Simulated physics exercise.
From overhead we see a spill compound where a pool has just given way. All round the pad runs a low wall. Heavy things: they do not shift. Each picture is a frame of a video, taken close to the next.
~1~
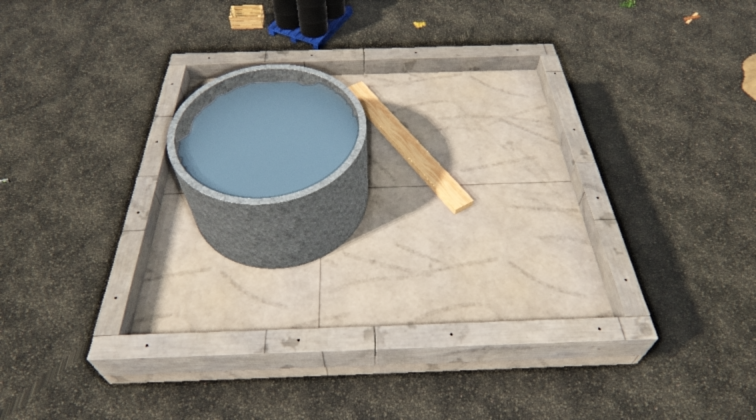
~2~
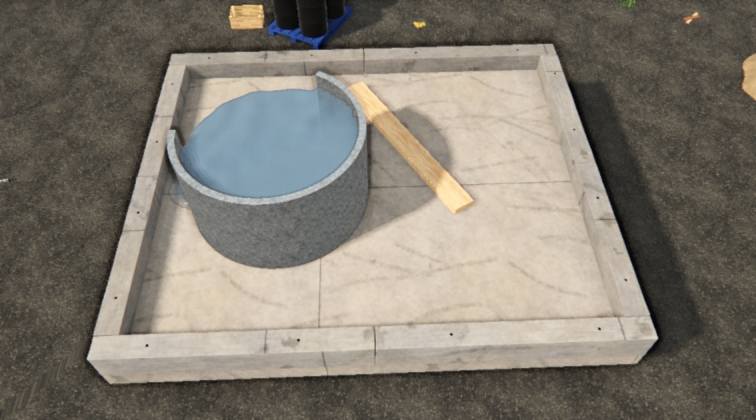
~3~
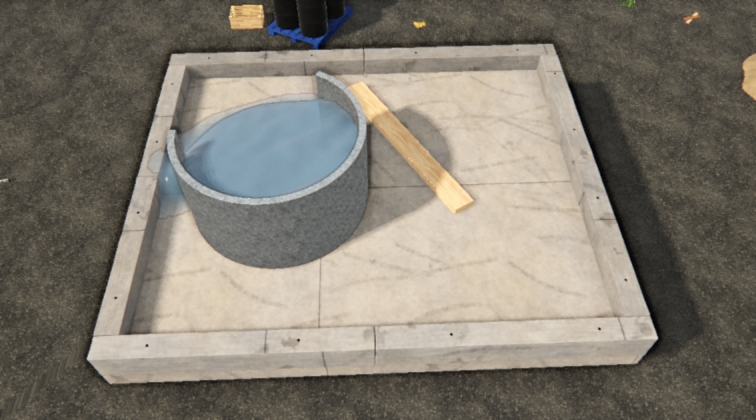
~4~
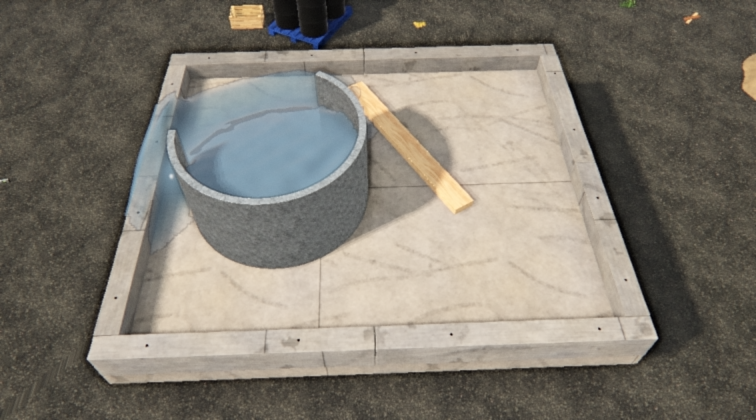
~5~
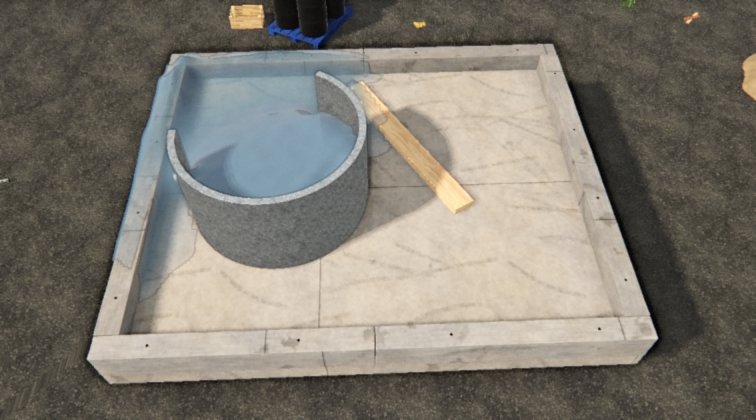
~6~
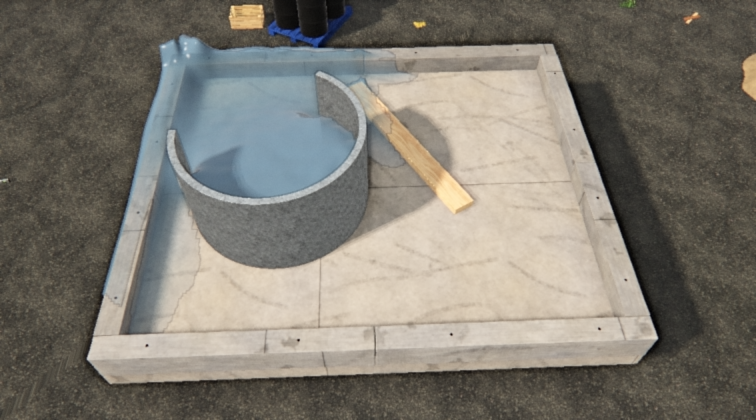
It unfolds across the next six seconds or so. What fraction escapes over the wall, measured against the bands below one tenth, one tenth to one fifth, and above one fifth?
The fraction that escapes is above one fifth.
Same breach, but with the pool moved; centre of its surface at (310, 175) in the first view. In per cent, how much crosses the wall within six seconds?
About 28 per cent.
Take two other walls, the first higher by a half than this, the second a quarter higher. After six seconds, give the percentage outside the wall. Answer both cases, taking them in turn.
The first case gives roughly 20 in a hundred and the second roughly 26 in a hundred.
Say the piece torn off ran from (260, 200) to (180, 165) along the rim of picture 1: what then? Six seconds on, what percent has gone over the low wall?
Close to 38 percent, I'd say.
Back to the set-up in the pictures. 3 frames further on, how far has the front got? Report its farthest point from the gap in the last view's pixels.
Somewhere around (511, 75).
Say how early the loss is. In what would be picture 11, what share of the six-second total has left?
Estimate: Some 55 %.
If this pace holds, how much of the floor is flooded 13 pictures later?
That's roughly 75 per cent.
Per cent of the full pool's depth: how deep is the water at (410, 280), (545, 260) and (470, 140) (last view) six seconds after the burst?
Going in order, that's 12, 14 and 6 %.
A moment on, water covers 35 % of the floor; the low wall has let 12 % over.
Next, water covers 40 % of the floor; the low wall has let 21 % over.
Then, water covers 65 % of the floor; the low wall has let 37 % over.
Later, water covers 80 % of the floor; the low wall has let 38 % over.
In the end, water covers 80 % of the floor; the low wall has let 38 % over.
